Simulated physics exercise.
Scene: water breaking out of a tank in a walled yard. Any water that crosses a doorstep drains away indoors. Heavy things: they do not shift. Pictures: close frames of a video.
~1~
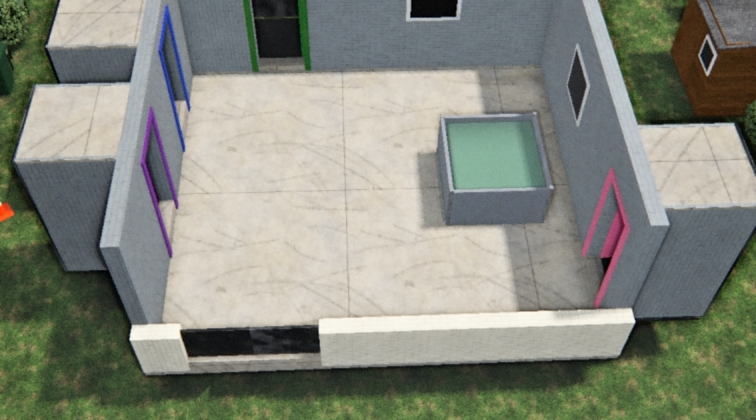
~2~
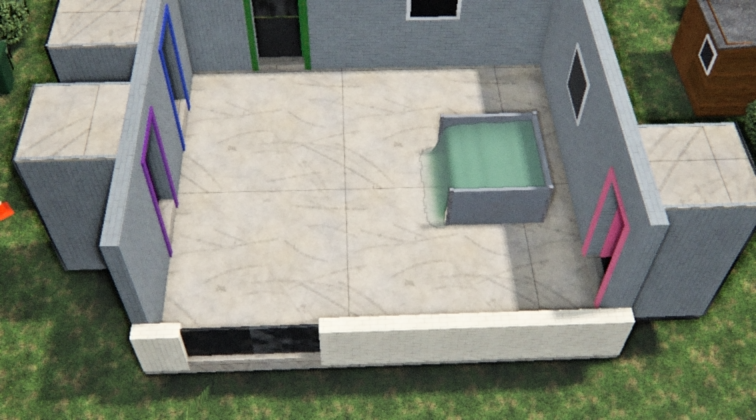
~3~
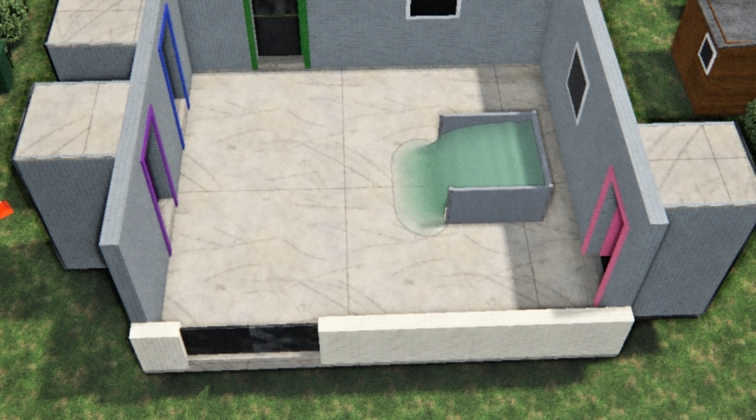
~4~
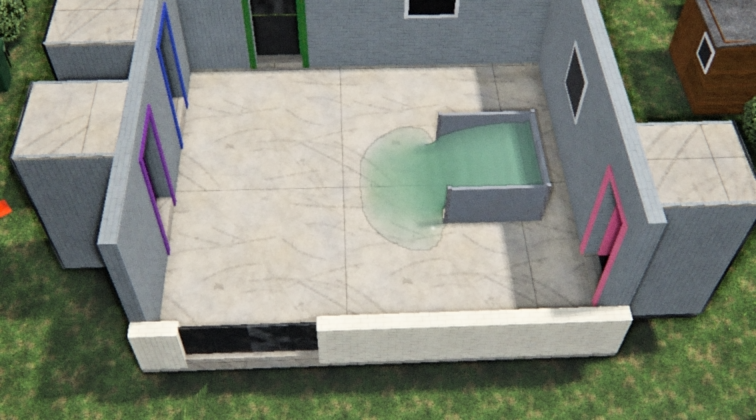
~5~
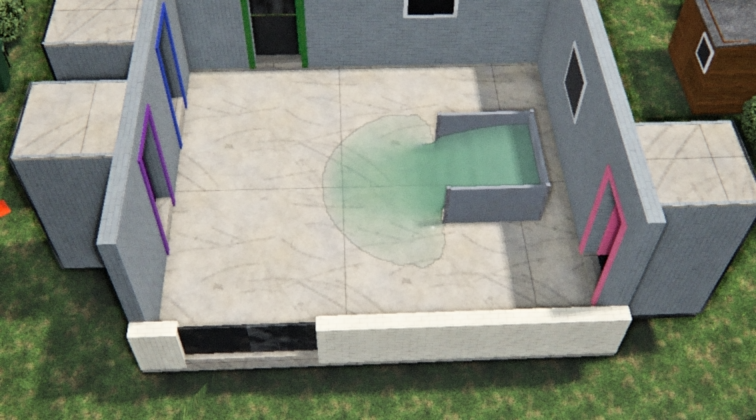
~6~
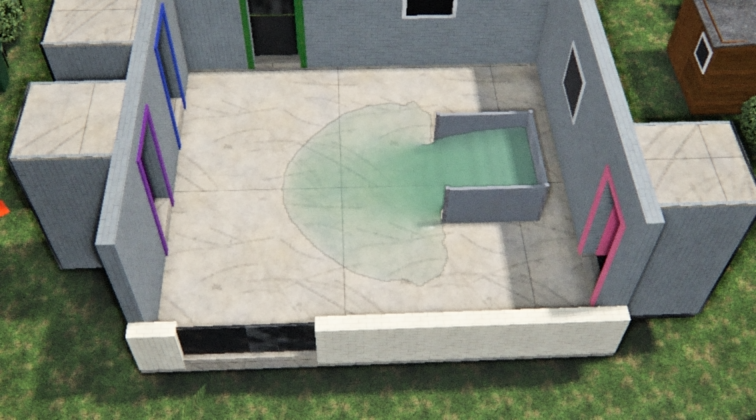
In a walled yard with grass around it, a square tank of green water stands whole and still near the right wall. Its left side opens and the water pours out onto the pale paved floor, then spreads leftward in a widening, rounded sheet that thins toward its front edge.
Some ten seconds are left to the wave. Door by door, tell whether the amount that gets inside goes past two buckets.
Door by door: The green door stays at two buckets or less, the purple door stays at two buckets or less, the blue door stays at two buckets or less, the pink door goes past two buckets.
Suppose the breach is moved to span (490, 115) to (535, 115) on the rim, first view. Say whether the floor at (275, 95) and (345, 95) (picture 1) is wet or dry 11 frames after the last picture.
Note: Point one unreached; point two inundated.
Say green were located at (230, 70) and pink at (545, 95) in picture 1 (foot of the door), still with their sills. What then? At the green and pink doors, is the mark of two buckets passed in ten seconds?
Green exceeds the limit, pink exceeds the limit.
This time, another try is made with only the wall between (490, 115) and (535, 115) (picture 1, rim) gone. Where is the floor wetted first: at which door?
It's the green door that comes first.
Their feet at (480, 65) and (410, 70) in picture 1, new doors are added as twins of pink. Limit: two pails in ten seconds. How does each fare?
Taking them in order: The first door stays short, the second door stays short.
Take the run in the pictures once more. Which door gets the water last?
My answer: The pink door.
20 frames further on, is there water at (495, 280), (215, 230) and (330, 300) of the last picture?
The three points read clear, soaked through and soaked through.
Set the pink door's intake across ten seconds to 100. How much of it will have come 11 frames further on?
It comes to around 0 percent of the ten-second total.
A moment on, water covers 50 % of the floor; the green door not reached, the purple door wet at the sill, nothing in, the blue door not reached, the pink door not reached.
Next, water covers 60 % of the floor; the green door wet at the sill, nothing in, the purple door wet at the sill, nothing in, the blue door wet at the sill, nothing in, the pink door not reached.
Then, water covers 60 % of the floor; the green door wet at the sill, nothing in, the purple door wet at the sill, nothing in, the blue door wet at the sill, nothing in, the pink door not reached.
Later, water covers 75 % of the floor; the green door under two buckets in, the purple door wet at the sill, nothing in, the blue door wet at the sill, nothing in, the pink door not reached.
In the end, water covers 100 % of the floor; the green door under two buckets in, the purple door wet at the sill, nothing in, the blue door wet at the sill, nothing in, the pink door over two buckets in.
